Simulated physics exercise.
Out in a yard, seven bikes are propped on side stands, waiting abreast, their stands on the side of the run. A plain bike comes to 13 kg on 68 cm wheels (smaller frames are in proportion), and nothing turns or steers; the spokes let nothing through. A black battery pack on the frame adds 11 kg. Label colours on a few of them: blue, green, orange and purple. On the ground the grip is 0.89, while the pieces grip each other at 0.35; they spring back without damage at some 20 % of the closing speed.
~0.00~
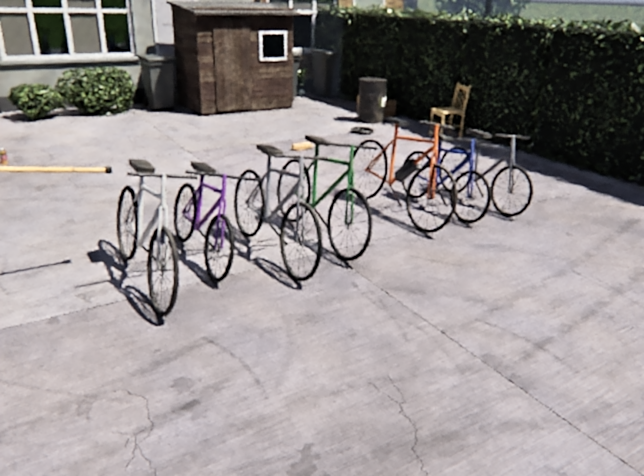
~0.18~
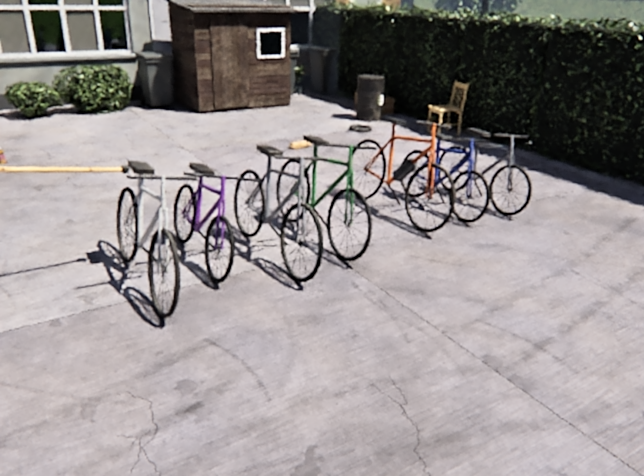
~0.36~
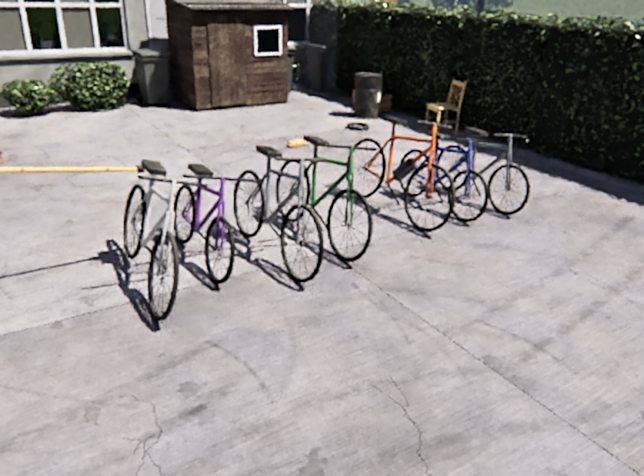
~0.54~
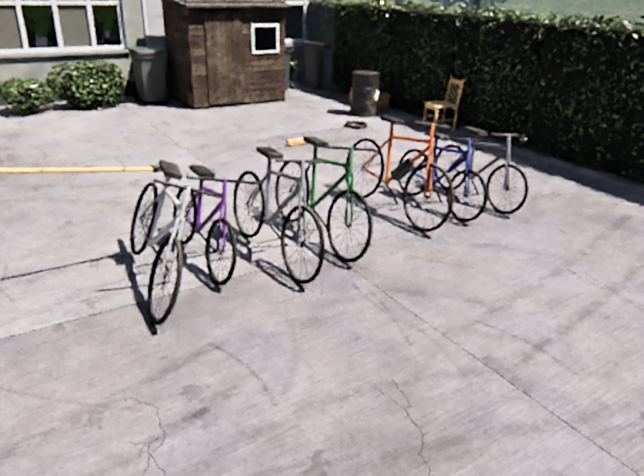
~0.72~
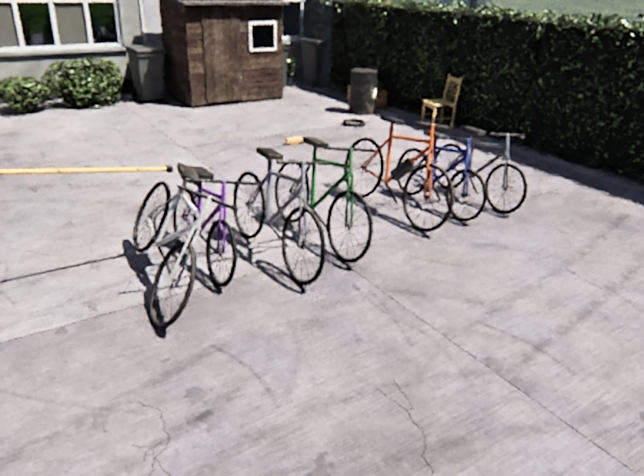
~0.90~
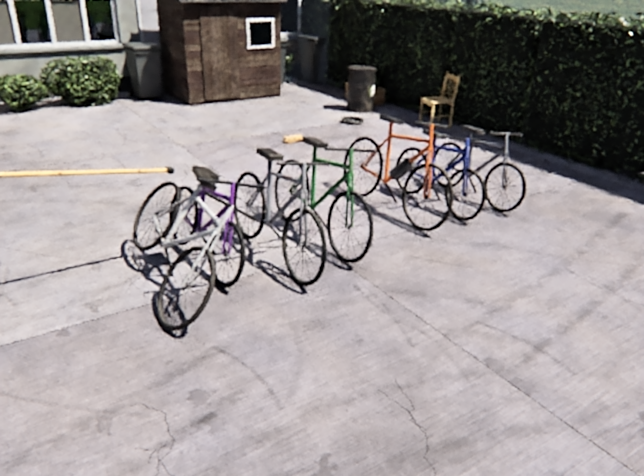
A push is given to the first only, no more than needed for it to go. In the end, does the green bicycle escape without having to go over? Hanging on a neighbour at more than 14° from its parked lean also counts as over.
No.
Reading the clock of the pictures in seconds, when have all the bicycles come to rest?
I'd say around 3.0 seconds.
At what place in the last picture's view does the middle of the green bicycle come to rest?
I'd put it somewhere near (375, 208).
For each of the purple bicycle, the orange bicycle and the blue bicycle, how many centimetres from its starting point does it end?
I'd estimate purple at 70 cm, orange at 0 cm and blue at 0 cm.
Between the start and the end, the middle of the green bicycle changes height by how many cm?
Net change: Some 25 cm lower.
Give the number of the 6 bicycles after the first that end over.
Result - a count of 3.
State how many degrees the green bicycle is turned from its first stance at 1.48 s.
Near 0 degrees from how it began.
Around 1.48 s, 1 of the 6 other bicycles over; green bicycle unmoved; purple bicycle tipped 41°.
Around 2.18 s, 3 of the 6 other bicycles over; green bicycle tipped 39°; purple bicycle tipped 55°.
Finally (3.2 s), 3 of the 6 other bicycles over; green bicycle tipped 71°; purple bicycle tipped 58°; orange bicycle unmoved. Three left standing. Seen by the last camera, middles, green bicycle near (375, 208), purple bicycle near (279, 219).
